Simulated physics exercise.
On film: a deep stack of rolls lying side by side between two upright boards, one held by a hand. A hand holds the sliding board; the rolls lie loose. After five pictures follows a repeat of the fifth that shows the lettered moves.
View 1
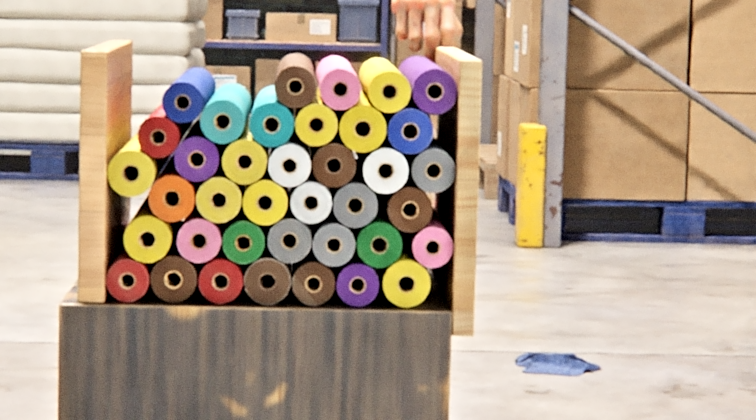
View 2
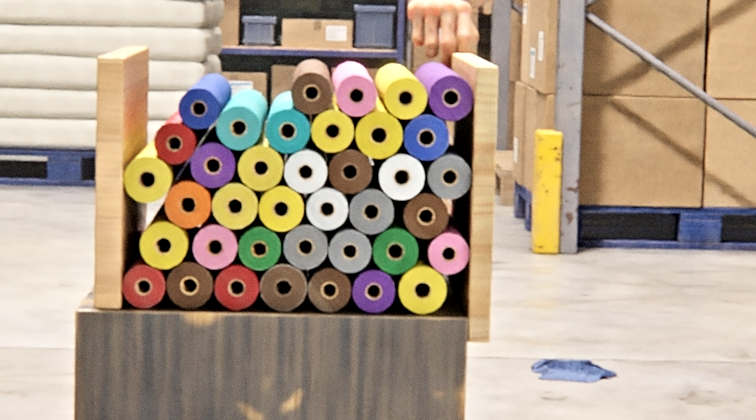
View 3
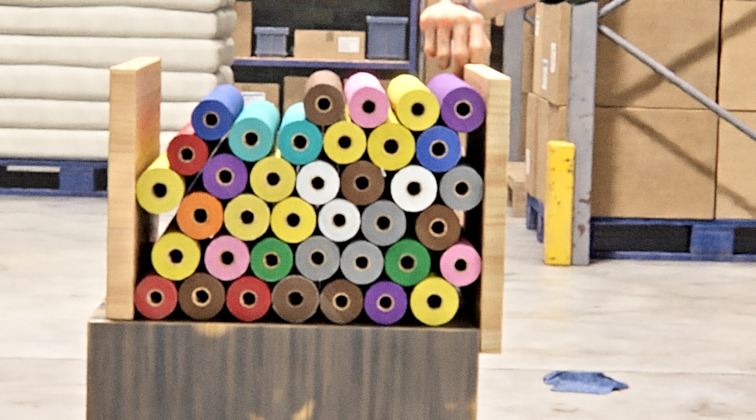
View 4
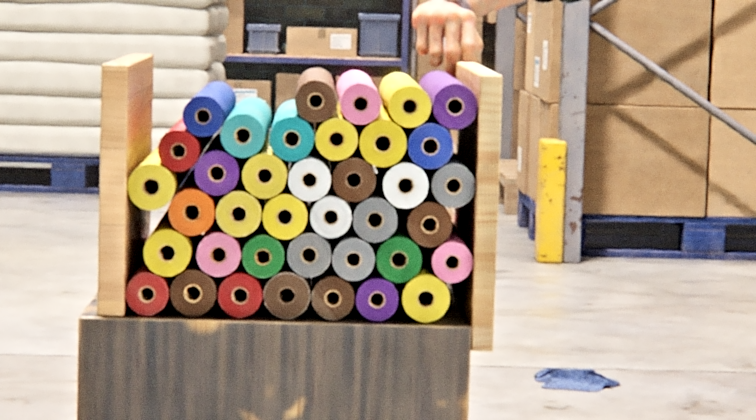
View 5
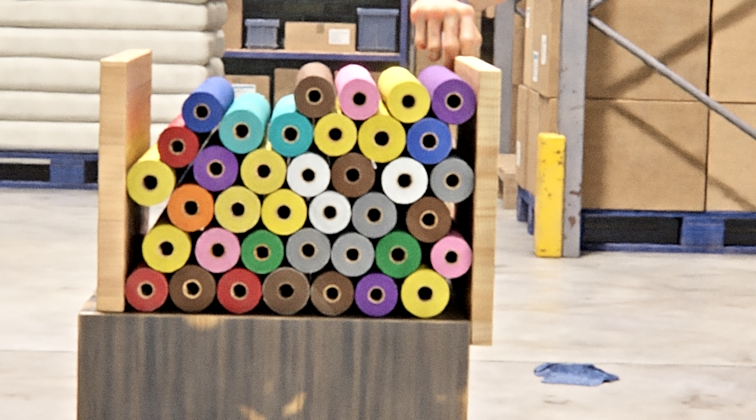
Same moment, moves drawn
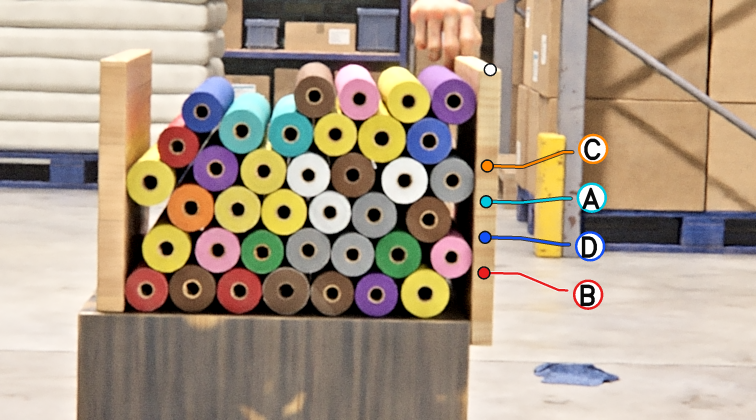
In a warehouse with shelved boxes and white bundles behind, colourful rolls lie stacked between two upright boards on a dark base, a hand at the right board. The whole view shifts slightly, the stack drifting a little right and down, then slightly back, while the rolls keep their arrangement.
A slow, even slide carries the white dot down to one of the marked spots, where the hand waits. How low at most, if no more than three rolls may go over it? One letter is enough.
Lower it to A and no more.
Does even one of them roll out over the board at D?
Yes.
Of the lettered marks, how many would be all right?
Two of the four.
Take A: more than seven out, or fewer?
At A, fewer than seven.
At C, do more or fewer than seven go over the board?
It loses fewer than seven.
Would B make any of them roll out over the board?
Yes.
On the marked copy, A at (486, 202); B at (484, 273); C at (487, 166); D at (485, 238); the white dot at (490, 70).
Taking A. A third of the way, top of the board (477, 133).
Two thirds of the way, top of the board (475, 201).
When it is over, top of the board (475, 201), one out over the board.
As for the rest, B more than three out over the board; C none out over the board; D more than three out over the board.
